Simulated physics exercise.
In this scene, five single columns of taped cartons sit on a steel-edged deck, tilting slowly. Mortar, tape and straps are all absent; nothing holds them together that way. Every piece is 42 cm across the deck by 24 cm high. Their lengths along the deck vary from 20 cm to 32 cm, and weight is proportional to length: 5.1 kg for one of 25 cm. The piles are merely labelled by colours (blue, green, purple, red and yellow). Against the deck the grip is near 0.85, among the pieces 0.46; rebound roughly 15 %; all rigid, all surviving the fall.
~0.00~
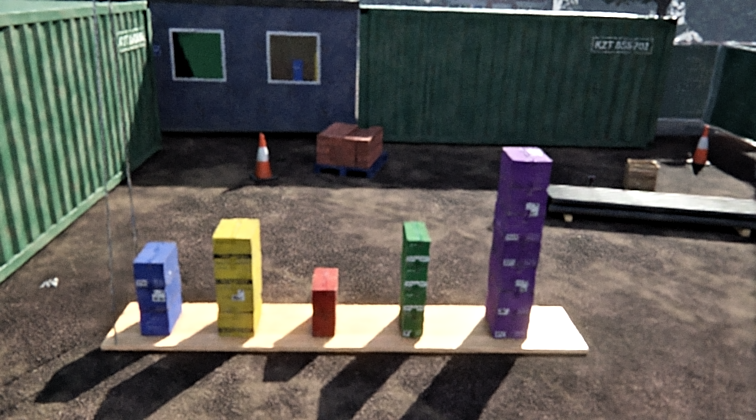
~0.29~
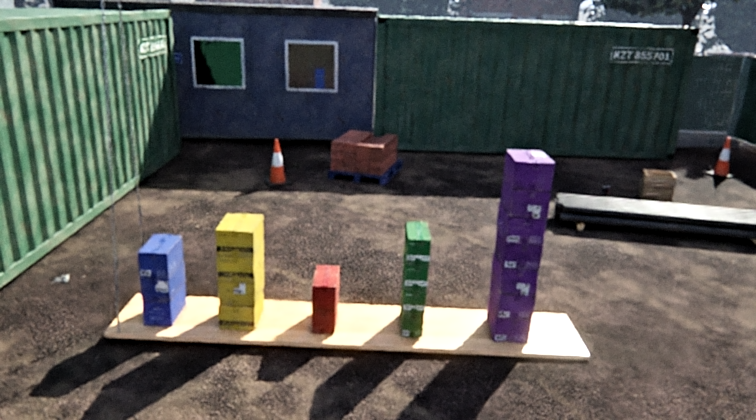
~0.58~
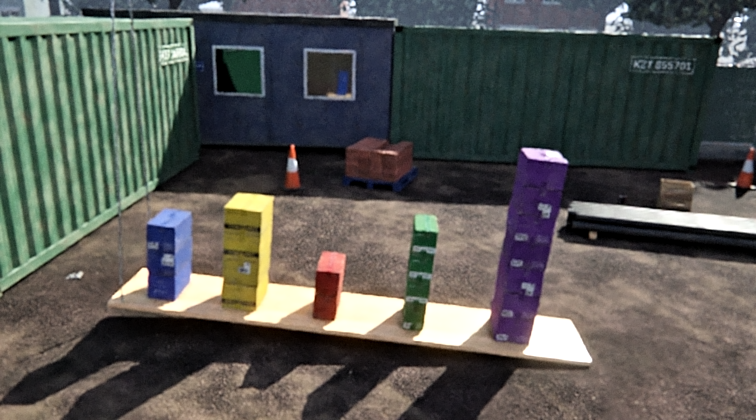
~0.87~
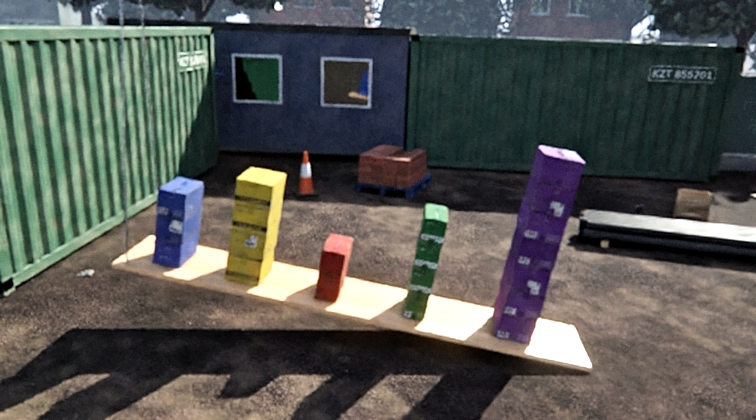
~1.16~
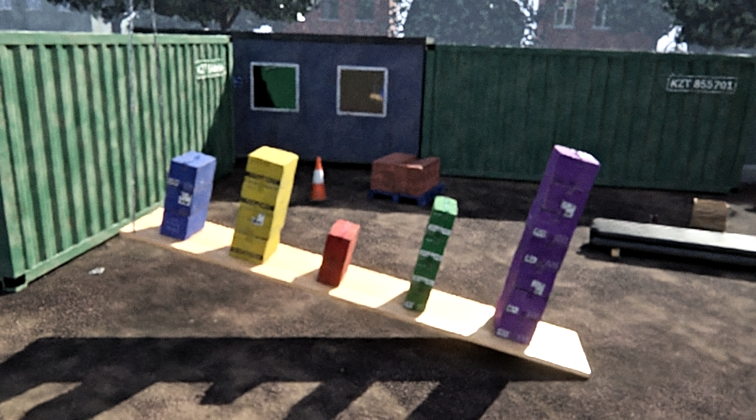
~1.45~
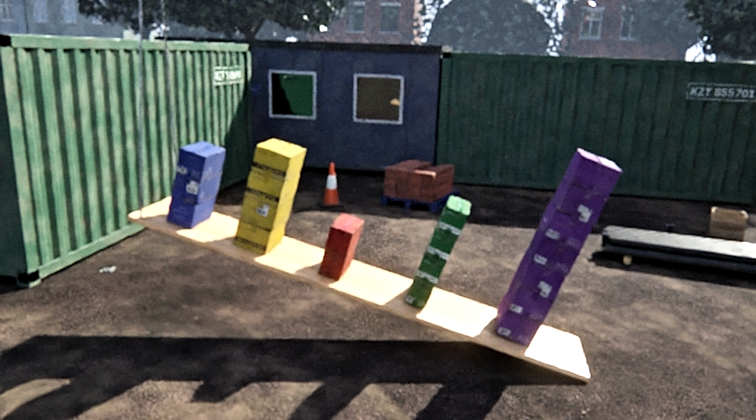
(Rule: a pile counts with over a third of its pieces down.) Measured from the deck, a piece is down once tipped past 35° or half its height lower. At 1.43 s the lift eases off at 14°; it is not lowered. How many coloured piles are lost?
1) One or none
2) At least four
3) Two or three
Option 3: Two or three.
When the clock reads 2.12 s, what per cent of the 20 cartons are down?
55 per cent.
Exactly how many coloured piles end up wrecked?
2 of them.
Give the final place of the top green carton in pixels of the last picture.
Around (631, 322).
Around 1.78 s, slope 14°; none of the 20 cartons down, 11 disturbed; top green carton tipped 28°; top purple carton tipped 20°.
Around 2.12 s, slope 14°; 11 of the 20 cartons down; top green carton tipped 58°, 39 cm lower; top purple carton tipped 55°, 56 cm lower.
Finally (3.3 s), slope 14°; 11 of the 20 cartons down; top green carton on its side; top purple carton on its side. Wrecked, green and purple. Seen by the last camera, middles, top green carton near (631, 323).
